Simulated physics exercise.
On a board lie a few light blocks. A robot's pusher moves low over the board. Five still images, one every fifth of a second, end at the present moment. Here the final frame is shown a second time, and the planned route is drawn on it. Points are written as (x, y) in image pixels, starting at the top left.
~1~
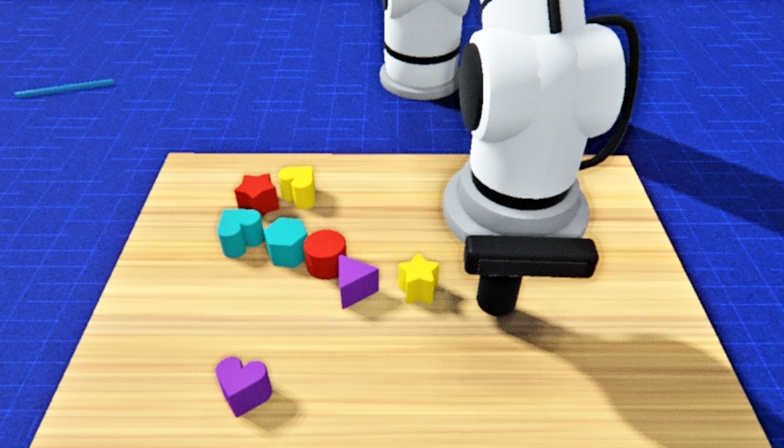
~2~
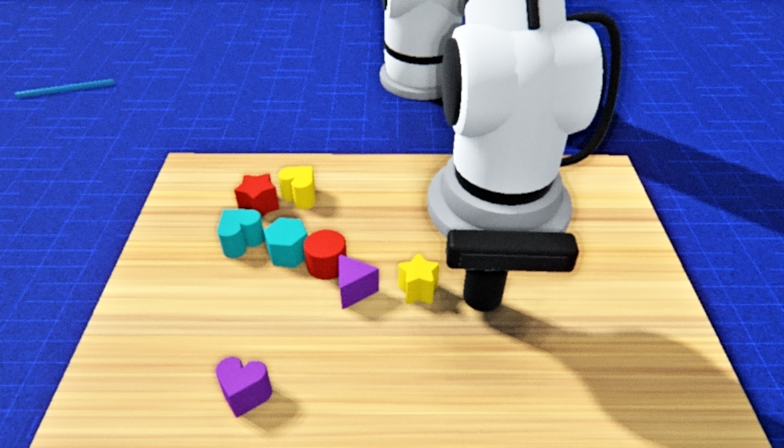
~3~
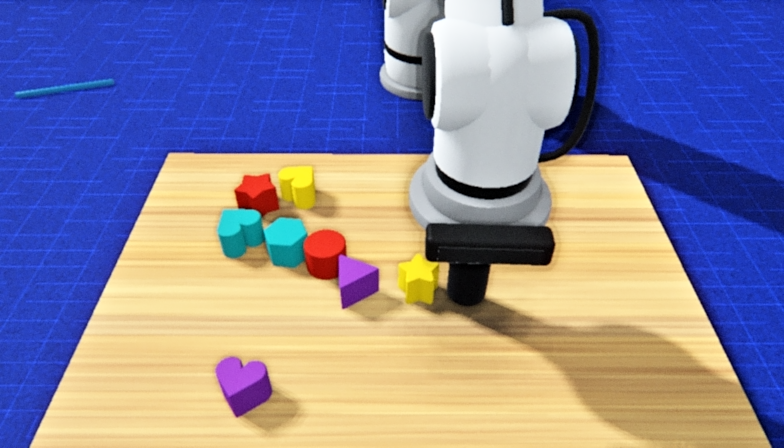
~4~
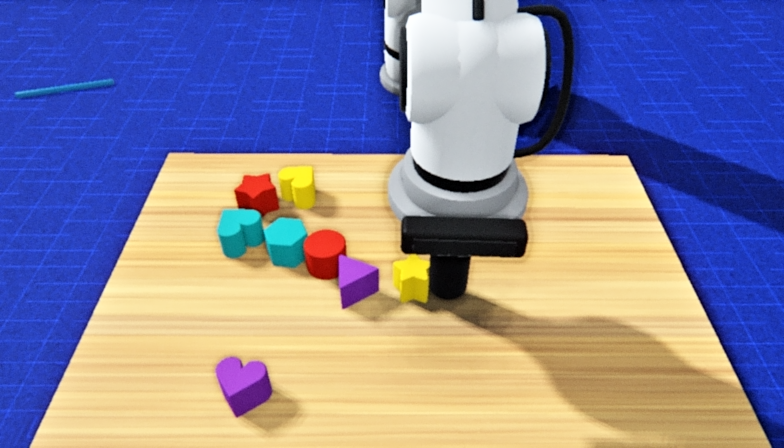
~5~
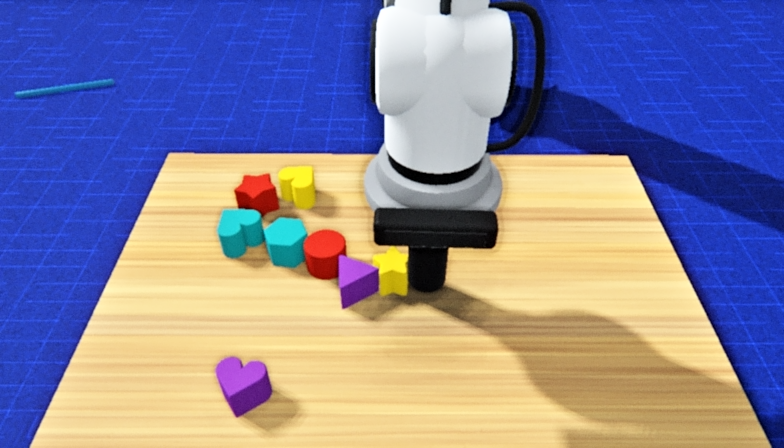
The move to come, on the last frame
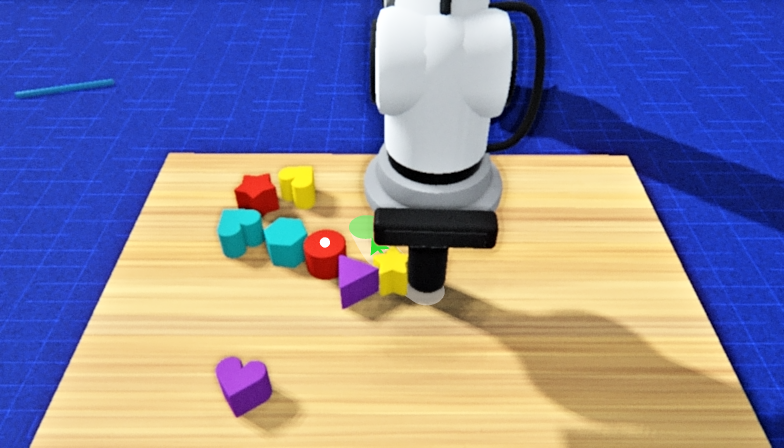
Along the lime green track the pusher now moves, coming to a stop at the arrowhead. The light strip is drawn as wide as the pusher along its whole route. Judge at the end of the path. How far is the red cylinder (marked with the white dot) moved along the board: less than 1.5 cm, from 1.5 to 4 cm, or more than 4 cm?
Movement: Under 1.5 cm.
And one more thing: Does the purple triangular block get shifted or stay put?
It gets displaced.
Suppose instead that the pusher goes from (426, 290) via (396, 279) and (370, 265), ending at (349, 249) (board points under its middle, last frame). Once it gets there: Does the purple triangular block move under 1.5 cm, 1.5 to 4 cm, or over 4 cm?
Displacement: 1.5 to 4 cm.
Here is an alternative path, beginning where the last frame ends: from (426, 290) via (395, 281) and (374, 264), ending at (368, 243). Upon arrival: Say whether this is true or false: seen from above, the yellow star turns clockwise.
That claim is false.
The line goes from (426, 290) via (399, 271) and (379, 249), ending at (366, 227); the dot is on the red cylinder.
What follows on the original path. One third of the way, pusher at (398, 259); purple triangular block at (337, 267), turned 50° anticlockwise; yellow star at (365, 243).
Two thirds of the way, pusher at (378, 238); turquoise hexagonal block at (281, 229); red cylinder at (315, 242); purple triangular block at (335, 266), turned 65° anticlockwise; yellow star at (344, 226), turned 25° anticlockwise.
At the end, pusher at (366, 216); turquoise hexagonal block at (280, 229); red cylinder at (315, 243); purple triangular block at (335, 266), turned 65° anticlockwise; yellow star at (339, 221), turned 50° anticlockwise.
